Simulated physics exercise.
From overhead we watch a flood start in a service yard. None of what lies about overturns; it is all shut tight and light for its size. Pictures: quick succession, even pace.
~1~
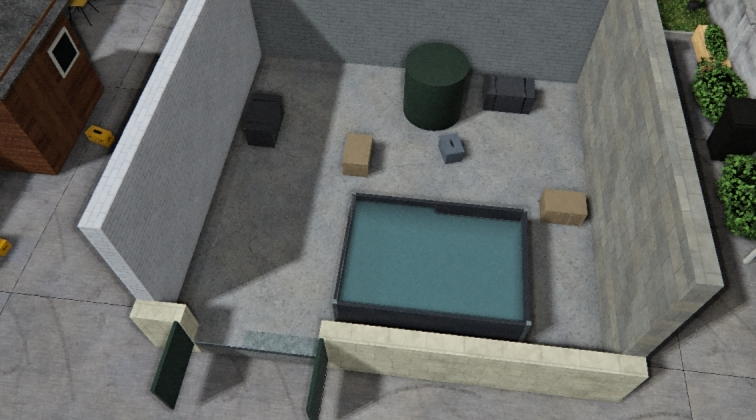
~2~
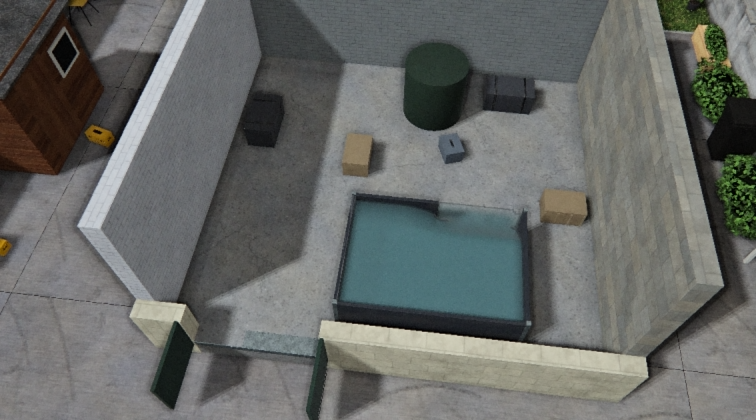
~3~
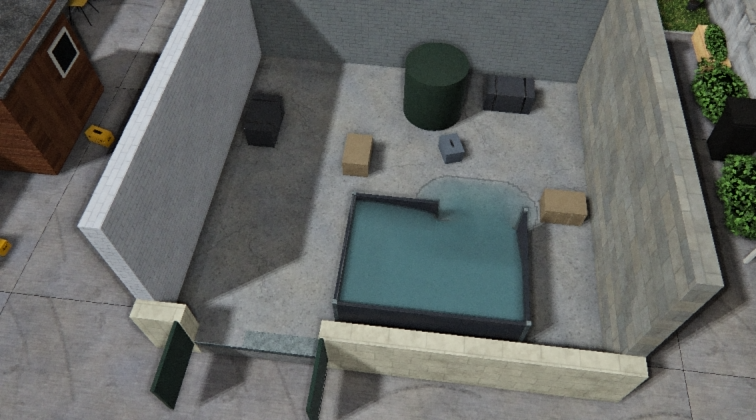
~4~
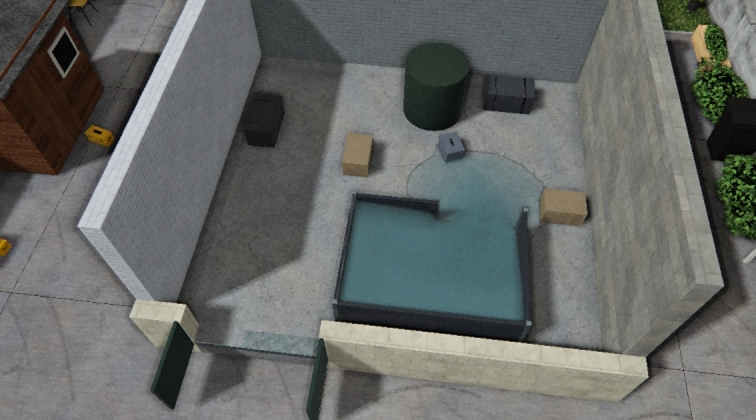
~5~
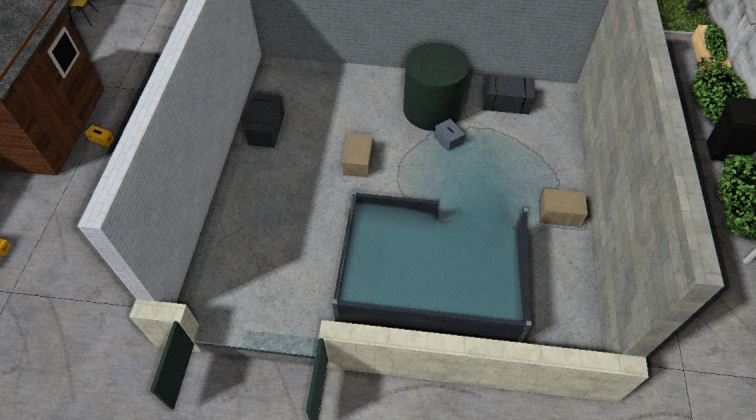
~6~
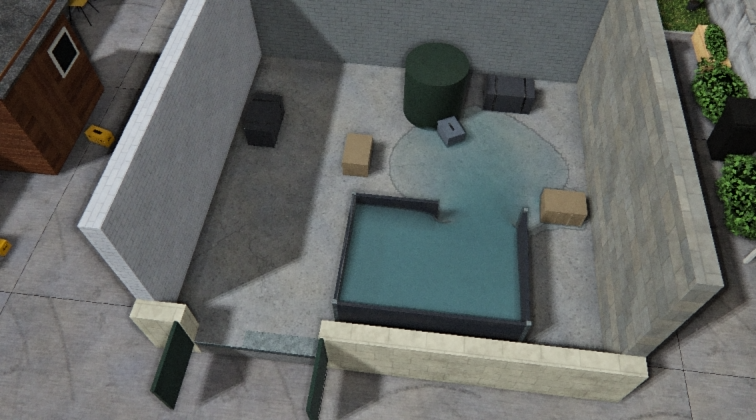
A dark-framed pool of teal water sits inside a walled concrete yard, seen from a fixed viewpoint high above. Behind it stand a dark green cylinder, a black trunk, a small grey tote and two tan boxes, with another dark box at left. The pool's back wall opens at right, water spreads across the floor in a widening fan, and the tote shifts slightly back towards the cylinder.
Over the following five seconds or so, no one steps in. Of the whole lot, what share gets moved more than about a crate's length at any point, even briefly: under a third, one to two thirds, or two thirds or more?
One to two thirds.
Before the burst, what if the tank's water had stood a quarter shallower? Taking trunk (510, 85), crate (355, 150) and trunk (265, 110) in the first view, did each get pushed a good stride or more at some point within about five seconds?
Taking each in turn, the answer is did it, came up short, came up short.
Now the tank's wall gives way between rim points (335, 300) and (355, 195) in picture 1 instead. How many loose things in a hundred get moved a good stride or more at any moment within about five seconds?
I'd put it at about 20 percent.
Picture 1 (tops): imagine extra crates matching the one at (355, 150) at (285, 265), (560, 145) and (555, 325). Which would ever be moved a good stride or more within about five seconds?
Item by item: Remains in place, goes the distance, remains in place.
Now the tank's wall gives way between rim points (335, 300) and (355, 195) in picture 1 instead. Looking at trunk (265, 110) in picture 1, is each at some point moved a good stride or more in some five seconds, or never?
Looking at how things go, I'd say it travelled at least that.
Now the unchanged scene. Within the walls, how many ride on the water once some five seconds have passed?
Counted: 4.
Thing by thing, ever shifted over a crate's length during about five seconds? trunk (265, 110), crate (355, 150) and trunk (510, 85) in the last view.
One, under that distance; two, under that distance; three, displaced that much.
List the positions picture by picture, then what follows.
A tote at (452, 144) rests on the ground; a trunk at (510, 86), on the bottom; 0 of 5 have shifted, in the first picture.
A tote at (452, 144) rests on the ground; a trunk at (510, 86) rests on the ground; 0 of 5 have shifted, in the second picture.
A tote at (452, 144) rests on the ground; a trunk at (510, 86), on the bottom; 0 of 5 have shifted, in the third picture.
A tote at (452, 143) rests on the ground; a trunk at (510, 86) rests on the ground; 0 of 5 have shifted, in the fourth picture.
A tote at (450, 130), on the bottom, close to its start; a trunk at (510, 86) rests on the ground; 1 of 5 have shifted, in the fifth picture.
A tote at (451, 127) rests on the ground, a stride from its start; a trunk at (510, 86) rests on the ground; 1 of 5 have shifted, in the sixth picture.
A moment on, 0 of 5 are well off their spots; 1 afloat.
Next, 1 of 5 are well off their spots; 3 afloat.
Later, 2 of 5 are well off their spots; 2 afloat.
In the end, 3 of 5 are well off their spots, and 3 have been at some point; 4 afloat.
